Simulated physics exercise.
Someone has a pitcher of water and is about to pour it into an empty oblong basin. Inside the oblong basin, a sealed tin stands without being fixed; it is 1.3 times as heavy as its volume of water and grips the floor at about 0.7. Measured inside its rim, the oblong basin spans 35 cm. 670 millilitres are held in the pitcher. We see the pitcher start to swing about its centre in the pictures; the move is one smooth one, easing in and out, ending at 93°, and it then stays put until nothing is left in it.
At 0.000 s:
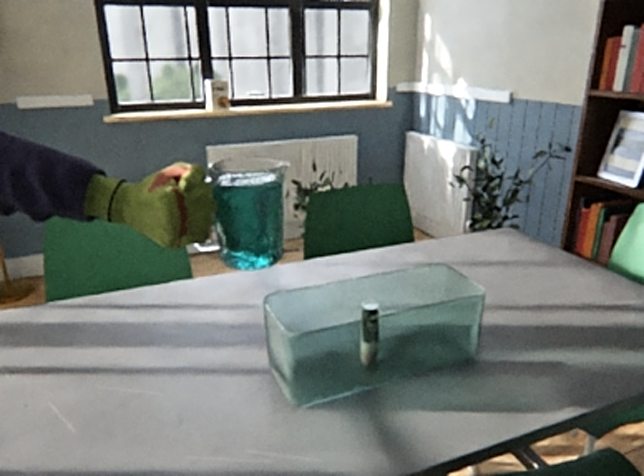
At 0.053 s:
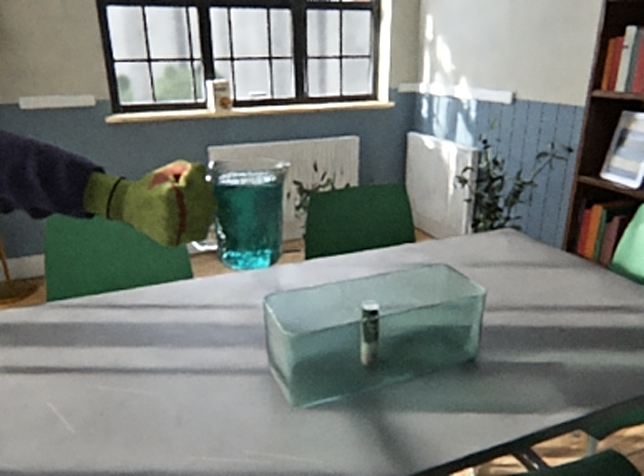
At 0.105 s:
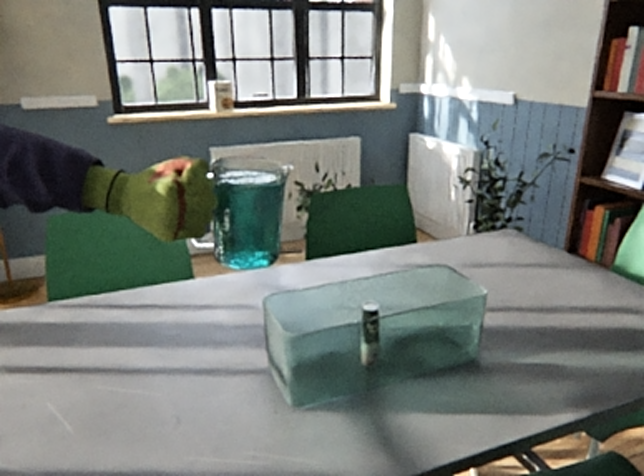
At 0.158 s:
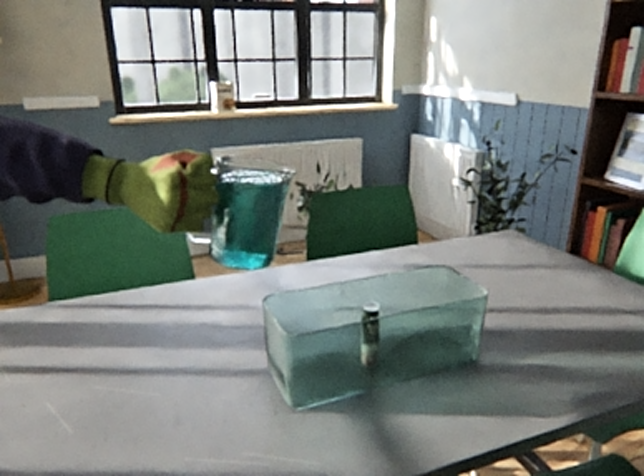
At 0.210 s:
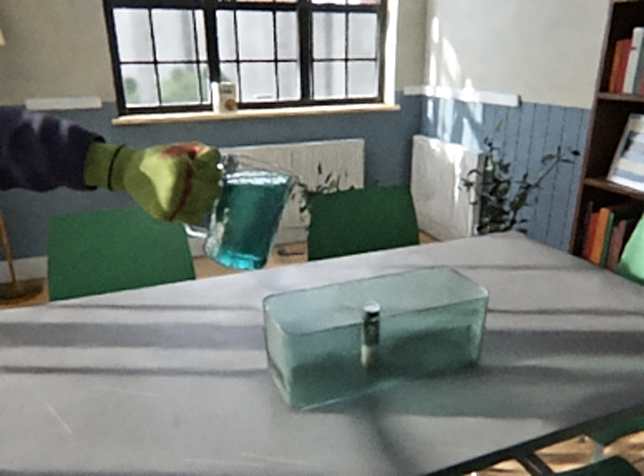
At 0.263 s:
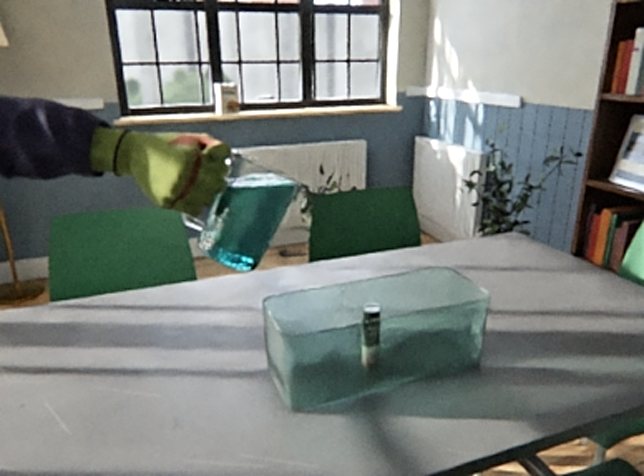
A glass pitcher of blue-green water tilting smoothly to the right in a green-gloved hand, beside a clear oblong basin on a grey table.
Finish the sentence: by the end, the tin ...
By the end, the tin has toppled.
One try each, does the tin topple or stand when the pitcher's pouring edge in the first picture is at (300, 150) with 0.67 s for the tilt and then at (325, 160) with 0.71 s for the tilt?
In the first try it comes down; in the second it remains standing.
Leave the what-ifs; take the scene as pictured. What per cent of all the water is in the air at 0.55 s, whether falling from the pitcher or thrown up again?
Roughly 20 percent.
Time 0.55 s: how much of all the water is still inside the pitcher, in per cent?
I reckon about 74 in a hundred is still held.
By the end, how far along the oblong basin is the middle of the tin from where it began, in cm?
Shift of tin centre: Approx. 8.5 cm.
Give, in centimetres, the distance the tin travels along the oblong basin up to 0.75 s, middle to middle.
Estimate: Around 2 cm.
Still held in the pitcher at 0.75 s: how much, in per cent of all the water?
38 in a hundred, give or take.
After 0.55 s the tilt is 81° and 75 per cent is still to pour; the tin stands where it began.
After 0.75 s the tilt is 93° and 37 per cent is still to pour; the tin stands 2 cm from where it began.
After 0.97 s the tilt is 93° and 15 per cent is still to pour; the tin leans 43°.
After 1.21 s the tilt is 93° and 6 per cent is still to pour; the tin lies on its side.
In the end the tin lies on its side.
